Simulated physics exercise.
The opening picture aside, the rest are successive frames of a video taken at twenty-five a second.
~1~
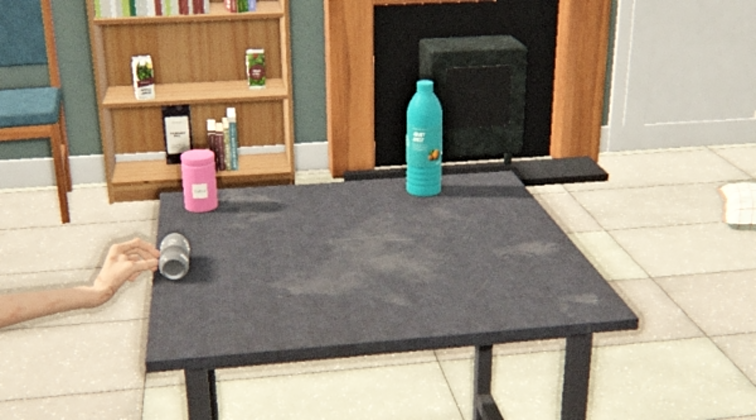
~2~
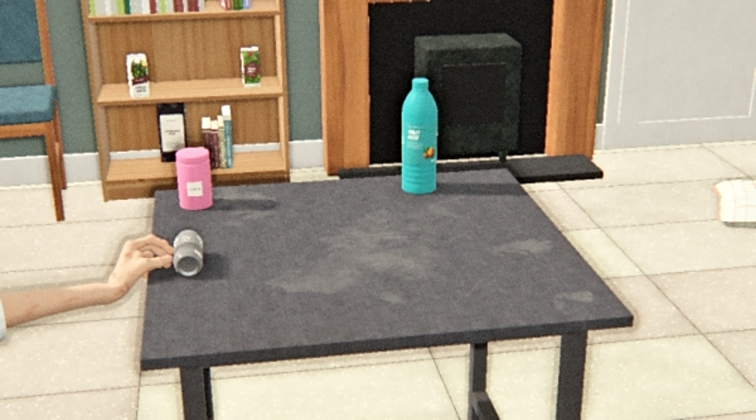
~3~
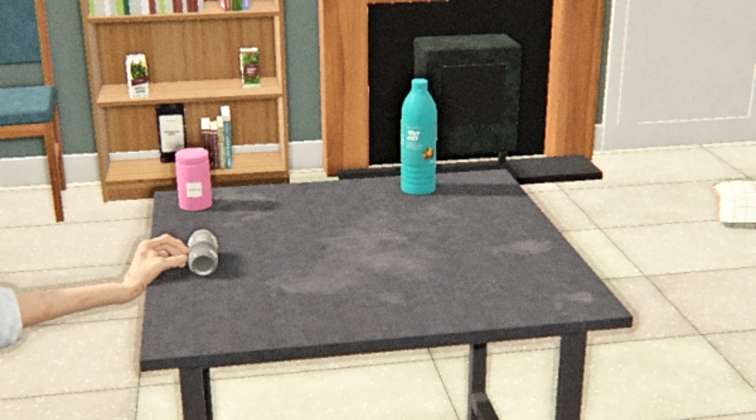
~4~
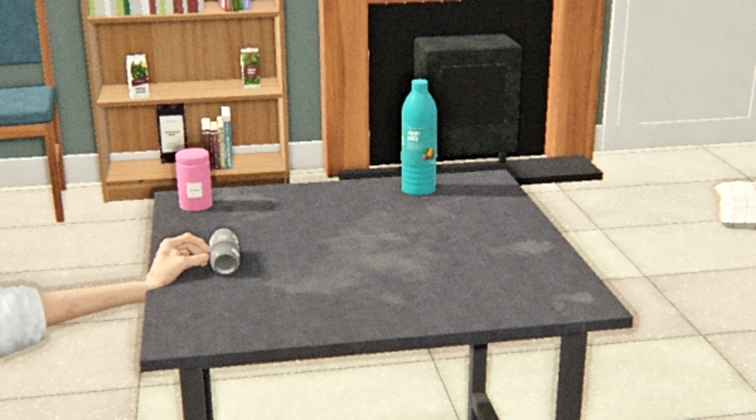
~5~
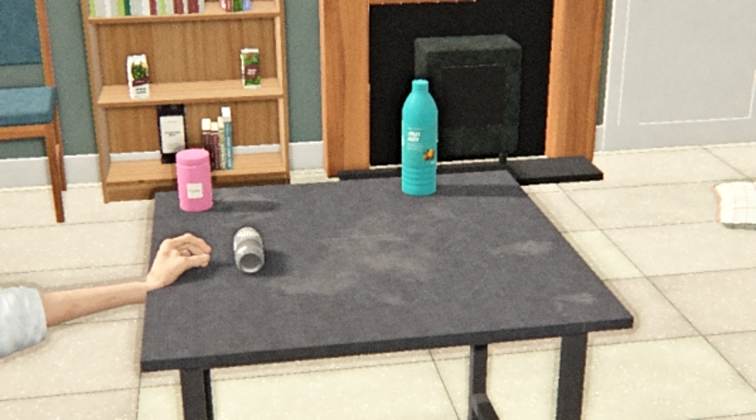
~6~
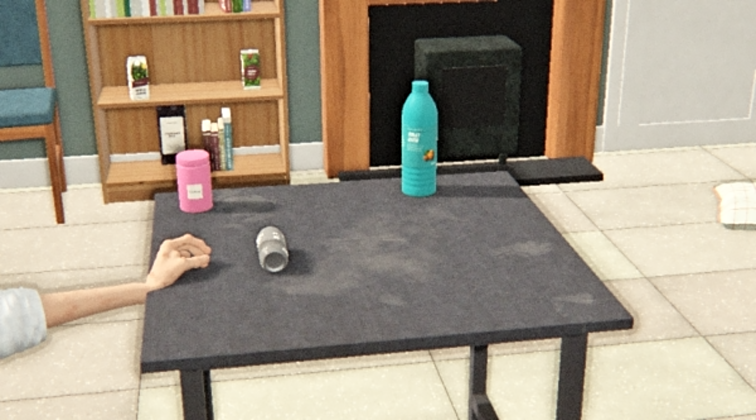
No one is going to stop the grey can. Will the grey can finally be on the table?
No, it ends off the table.
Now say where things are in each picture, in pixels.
The first frame shows under the hand; grey can (174, 256).
The second frame shows under the hand; grey can (188, 253).
The third frame shows under the hand; grey can (203, 253).
The fourth frame shows grey can (224, 251).
The fifth frame shows grey can (249, 250) rolled about its own width.
The sixth frame shows grey can (272, 249) rolled well along.
Then, 0.30 s after the last picture, grey can rolled well along near (435, 237).
Then, 0.60 s after the last picture, grey can now off the table.
Then, 0.90 s after the last picture, things are still on the move.
By the end, off the table, grey can.
